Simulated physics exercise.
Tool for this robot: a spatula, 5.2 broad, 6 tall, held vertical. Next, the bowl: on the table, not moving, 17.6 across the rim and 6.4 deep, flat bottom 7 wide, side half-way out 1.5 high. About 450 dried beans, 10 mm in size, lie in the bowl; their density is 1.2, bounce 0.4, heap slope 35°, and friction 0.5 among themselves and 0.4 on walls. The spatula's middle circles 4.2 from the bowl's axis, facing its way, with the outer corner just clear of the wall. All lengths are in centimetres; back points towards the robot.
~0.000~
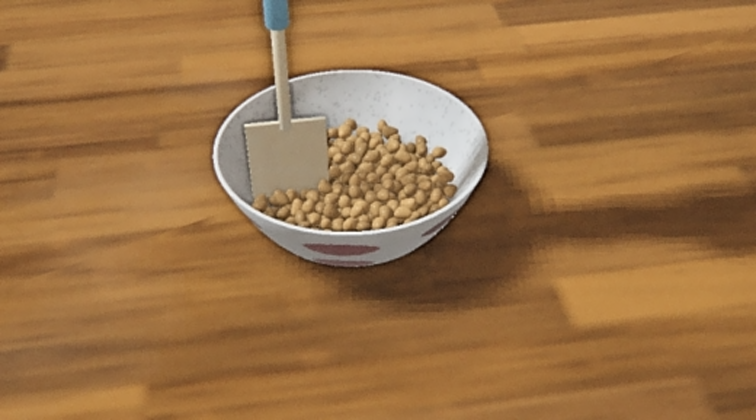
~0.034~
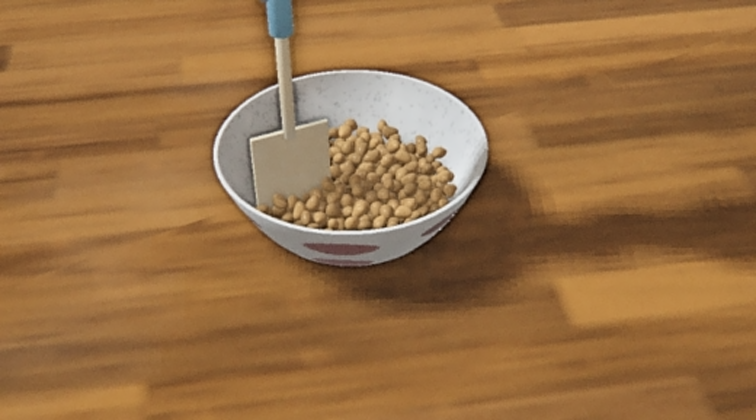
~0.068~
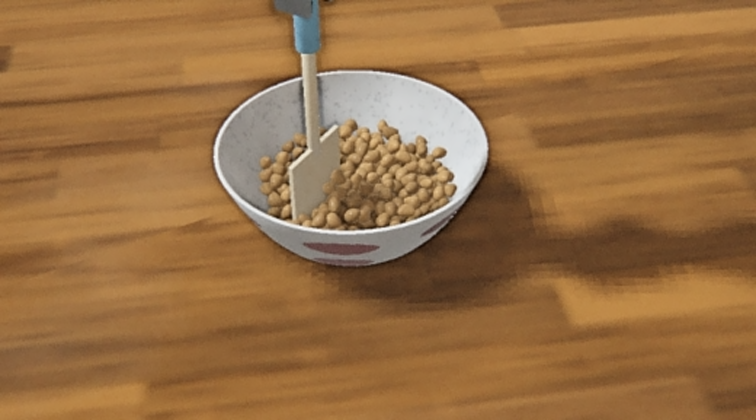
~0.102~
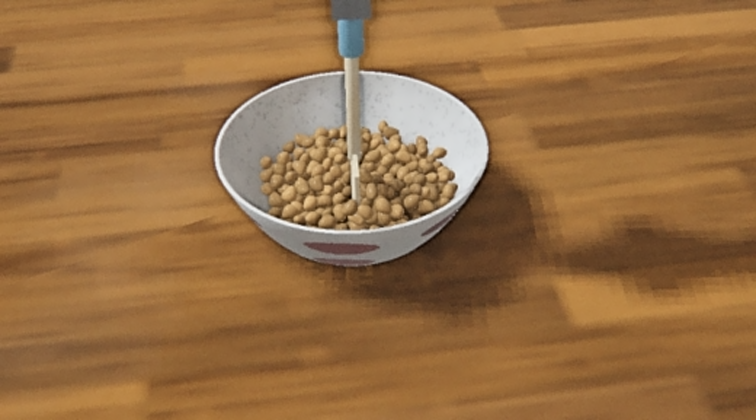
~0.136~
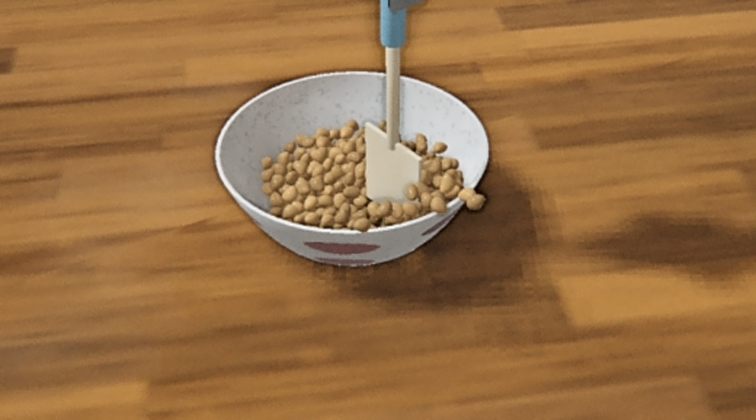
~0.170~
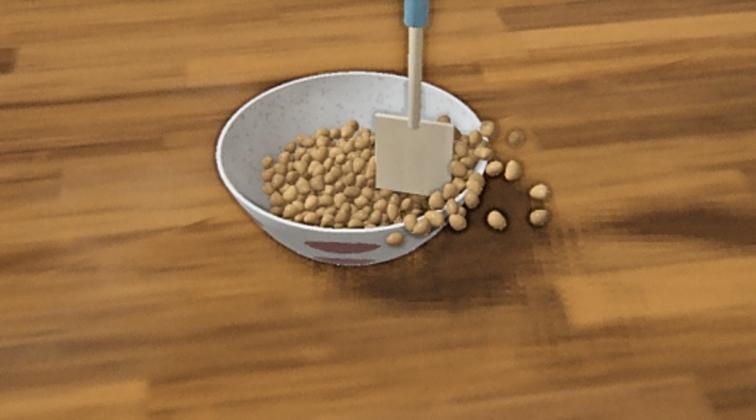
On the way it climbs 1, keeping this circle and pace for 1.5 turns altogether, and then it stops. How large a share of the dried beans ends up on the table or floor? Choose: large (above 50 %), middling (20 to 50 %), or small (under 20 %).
Middling.
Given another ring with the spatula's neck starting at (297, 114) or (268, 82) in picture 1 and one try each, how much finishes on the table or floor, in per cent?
Close to 35 per cent for the first and close to 0 per cent for the second.
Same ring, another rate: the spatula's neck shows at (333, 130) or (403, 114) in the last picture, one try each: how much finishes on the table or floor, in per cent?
About 5 and 25 %.
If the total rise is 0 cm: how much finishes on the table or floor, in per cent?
I'd put it at about 40 per cent.
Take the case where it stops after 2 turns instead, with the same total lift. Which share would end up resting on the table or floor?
Estimate: Near 35 %.
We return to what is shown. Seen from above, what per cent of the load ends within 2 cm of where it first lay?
Around 45 in a hundred.
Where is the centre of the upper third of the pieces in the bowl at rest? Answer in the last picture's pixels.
Roughly at pixel (368, 183).
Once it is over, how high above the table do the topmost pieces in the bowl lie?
Roughly 4.5 centimetres.
After 0.31 s, 302° round, highest piece 10 above the table; 384 in the bowl, 24 on the table or floor, 43 in flight or on the tool.
After 0.45 s, 87° round, highest piece 10 above the table; 332 in the bowl, 81 on the table or floor, 38 in flight or on the tool.
After 0.72 s, 180° round, highest piece 5 above the table; 315 in the bowl, 136 on the table or floor.
After 1.42 s, 180° round, highest piece 4 above the table; 315 in the bowl, 136 on the table or floor.
At rest, 315 in the bowl, 136 on the table or floor. That is 30 % on the table or floor.
